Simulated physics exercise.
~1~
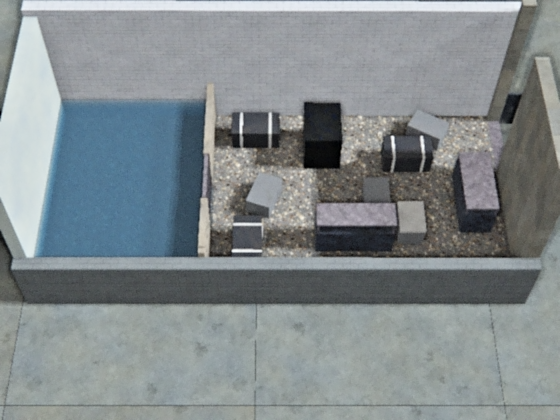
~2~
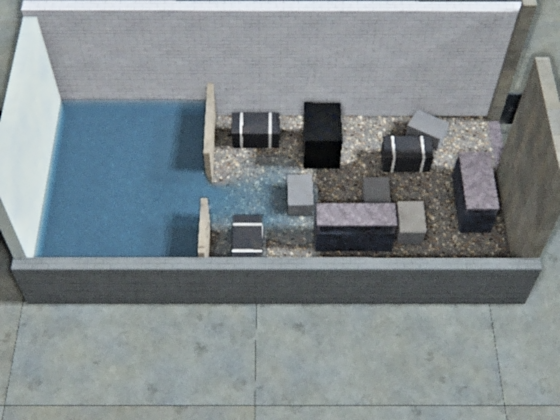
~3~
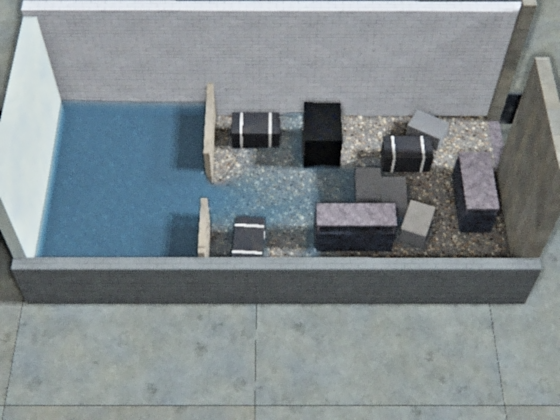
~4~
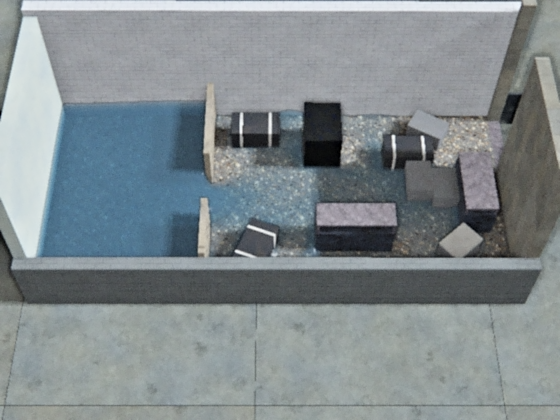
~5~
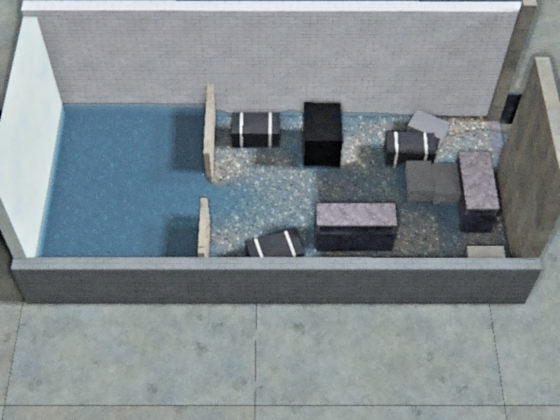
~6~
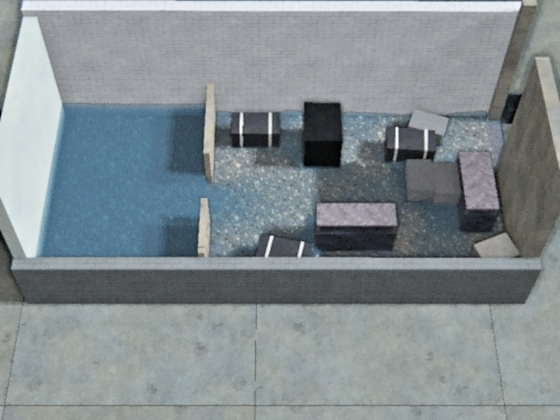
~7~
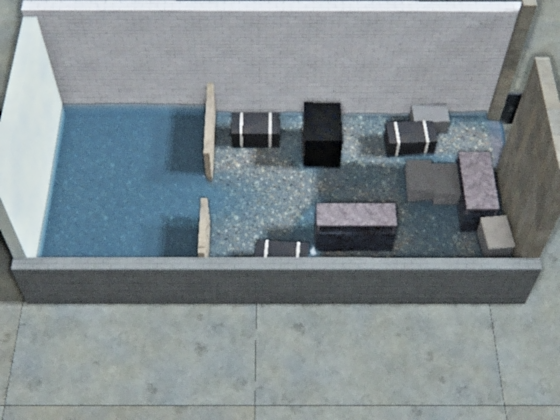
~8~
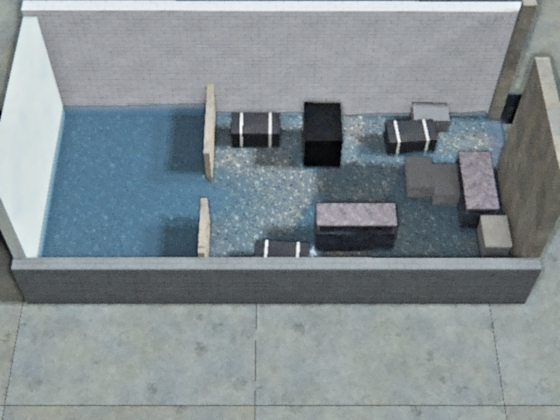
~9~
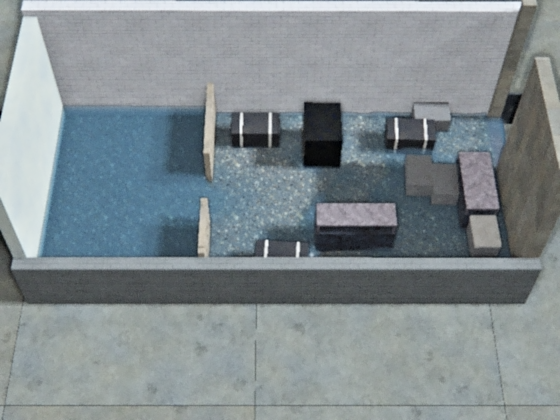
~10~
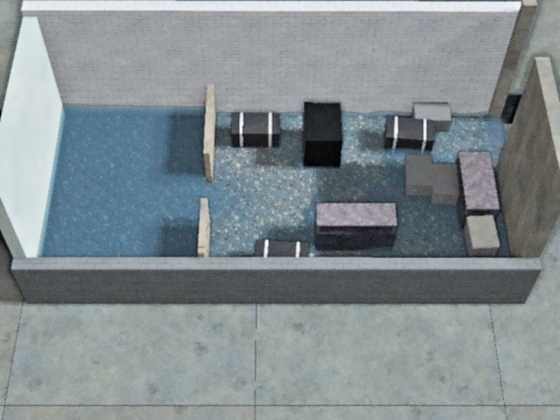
Blue water pours through a gap into the right room, pushing some boxes rightward before settling.
